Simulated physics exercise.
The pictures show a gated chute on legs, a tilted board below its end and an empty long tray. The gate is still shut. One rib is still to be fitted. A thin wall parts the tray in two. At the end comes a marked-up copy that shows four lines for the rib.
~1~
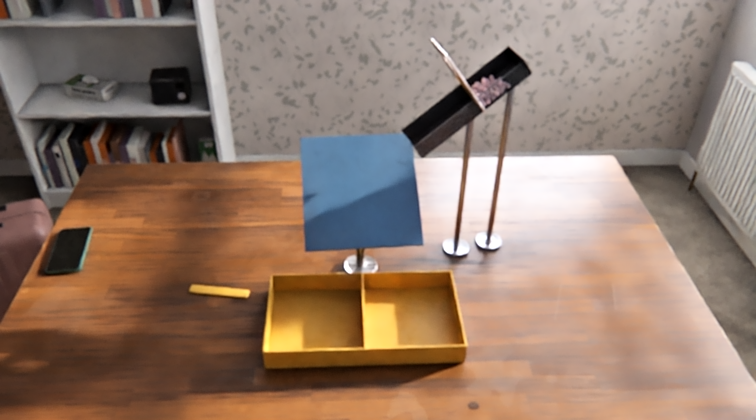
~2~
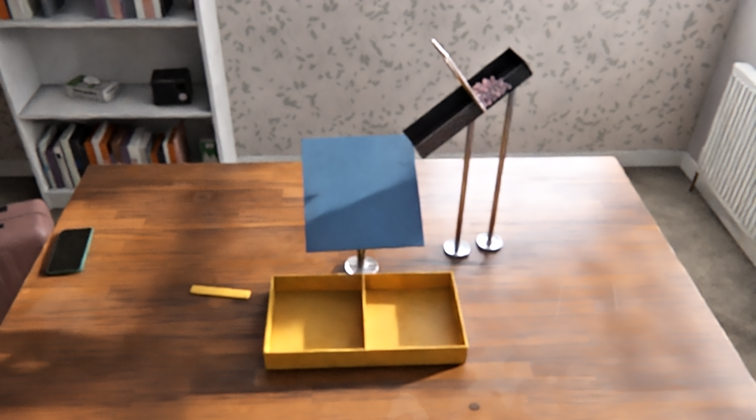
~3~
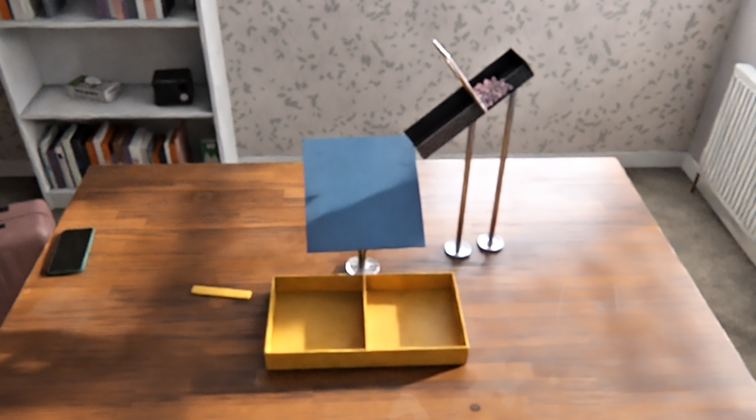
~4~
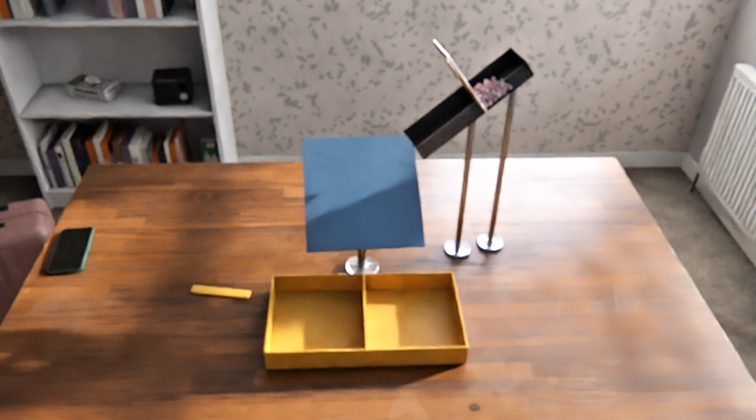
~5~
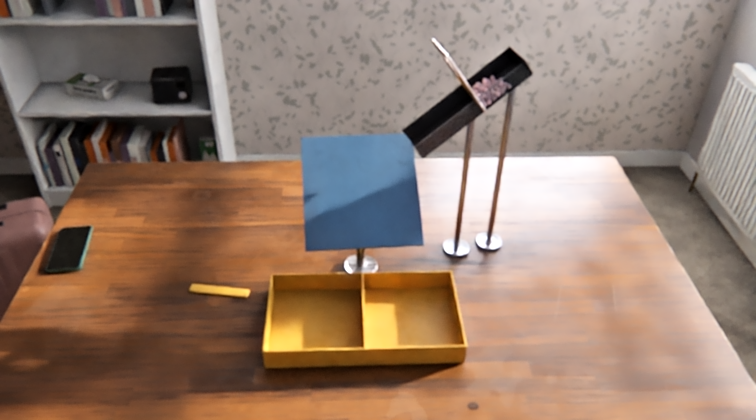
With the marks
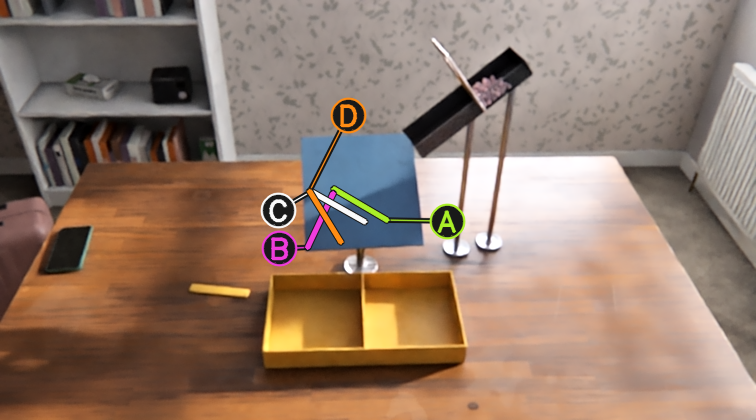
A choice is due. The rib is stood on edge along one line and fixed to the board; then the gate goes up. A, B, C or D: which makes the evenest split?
Go for D.
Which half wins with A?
More lands on the right.
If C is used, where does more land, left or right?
Right.
On the marked copy, line A from (333, 188) to (386, 220); line B from (333, 193) to (307, 247); line C from (311, 191) to (364, 221); line D from (309, 191) to (340, 242).
With A, of what is caught, roughly a quarter in the left half, the larger part in the right.
With B, of what is caught, almost all in the left half, about a tenth in the right.
With C, of what is caught, roughly a quarter in the left half, the larger part in the right.
With D, of what is caught, roughly half in the left half, roughly half in the right.
